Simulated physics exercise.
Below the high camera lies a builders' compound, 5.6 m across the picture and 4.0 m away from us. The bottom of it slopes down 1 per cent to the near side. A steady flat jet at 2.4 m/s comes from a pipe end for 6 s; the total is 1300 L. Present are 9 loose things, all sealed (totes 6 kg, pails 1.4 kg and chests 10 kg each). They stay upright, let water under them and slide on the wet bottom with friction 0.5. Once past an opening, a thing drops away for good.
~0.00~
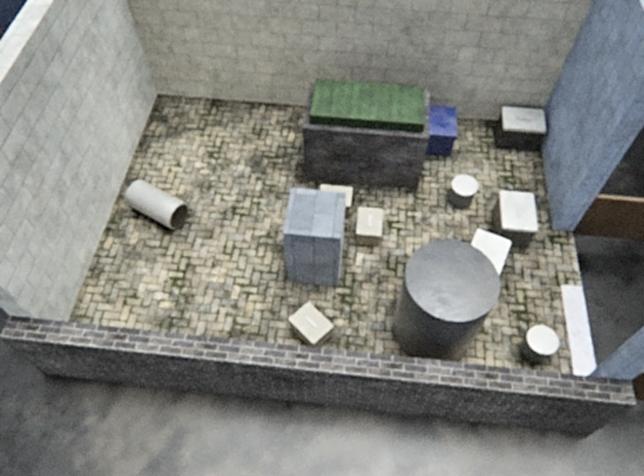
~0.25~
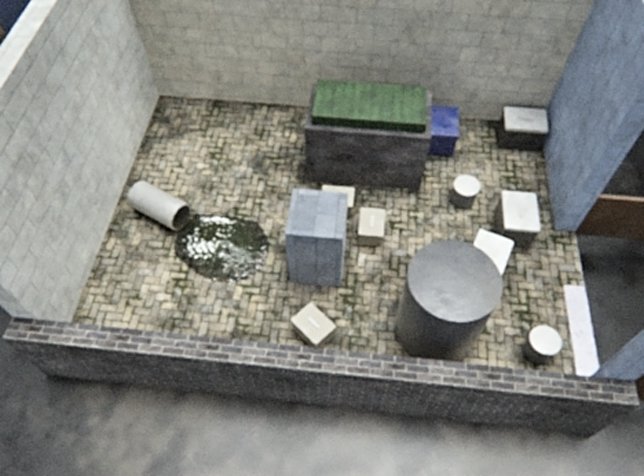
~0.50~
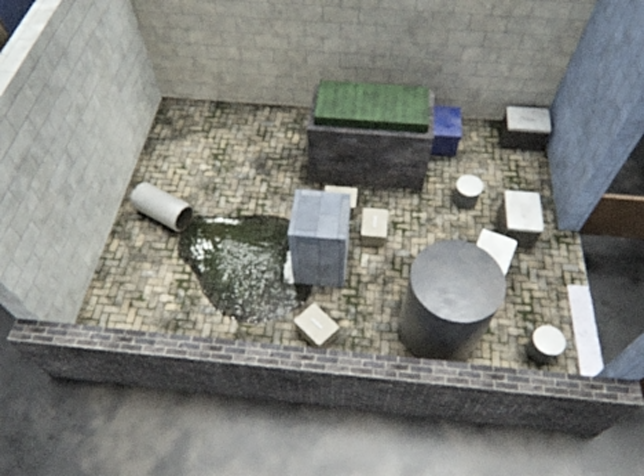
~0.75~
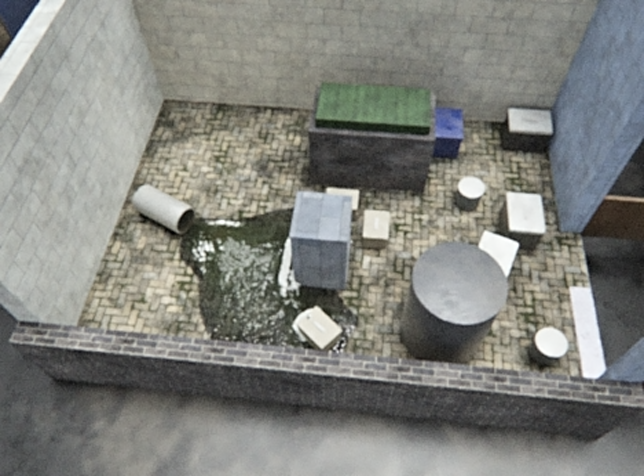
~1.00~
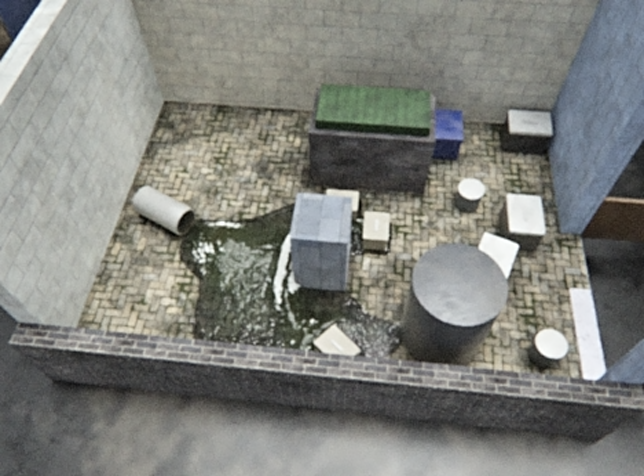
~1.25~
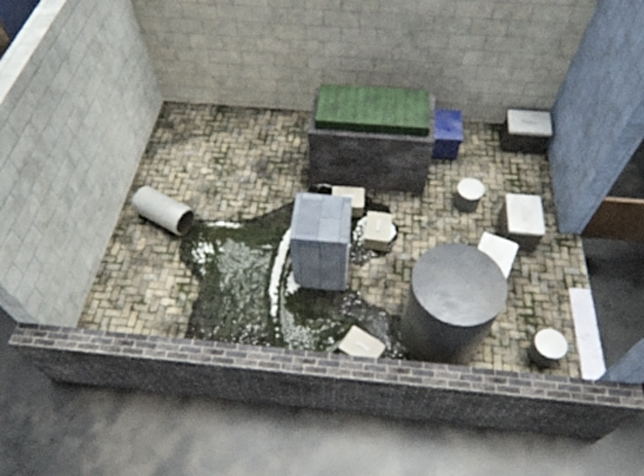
In a walled, paved builders' compound, water pours from a pipe end at the left and spreads toward the near wall and around a grey-blue block, shifting a pale box near the wall, then another beside the block.
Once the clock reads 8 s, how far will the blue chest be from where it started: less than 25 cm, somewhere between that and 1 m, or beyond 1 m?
Less than the near mark.
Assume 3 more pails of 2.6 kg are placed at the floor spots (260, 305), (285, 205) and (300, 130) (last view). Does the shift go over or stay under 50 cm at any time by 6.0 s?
First exceeds it, second does not reach it, third does not reach it.
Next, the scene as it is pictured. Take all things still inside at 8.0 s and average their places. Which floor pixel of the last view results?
Around (487, 218).
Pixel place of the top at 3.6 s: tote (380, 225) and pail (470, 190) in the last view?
About (418, 224) for the first and (550, 181) for the second.
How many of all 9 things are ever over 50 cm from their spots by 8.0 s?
By my tally, 7.
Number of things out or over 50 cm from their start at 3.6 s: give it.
Result: 5.
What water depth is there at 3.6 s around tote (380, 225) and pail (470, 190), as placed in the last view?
I'd estimate 7 cm for the first and 2 cm for the second.
After 1.8 s the blue chest is near (447, 124), 0.0 m from its start, aground; 0 of 9 are out; 1 afloat.
After 3.6 s the blue chest is near (447, 124), 0.0 m from its start, aground; 0 of 9 are out; 4 afloat.
After 5.6 s the blue chest is near (447, 124), 0.0 m from its start, aground; 1 of 9 are out; 2 afloat.
After 8.0 s the blue chest is near (442, 123), 0.1 m from its start, aground; 3 of 9 are out; 3 afloat.
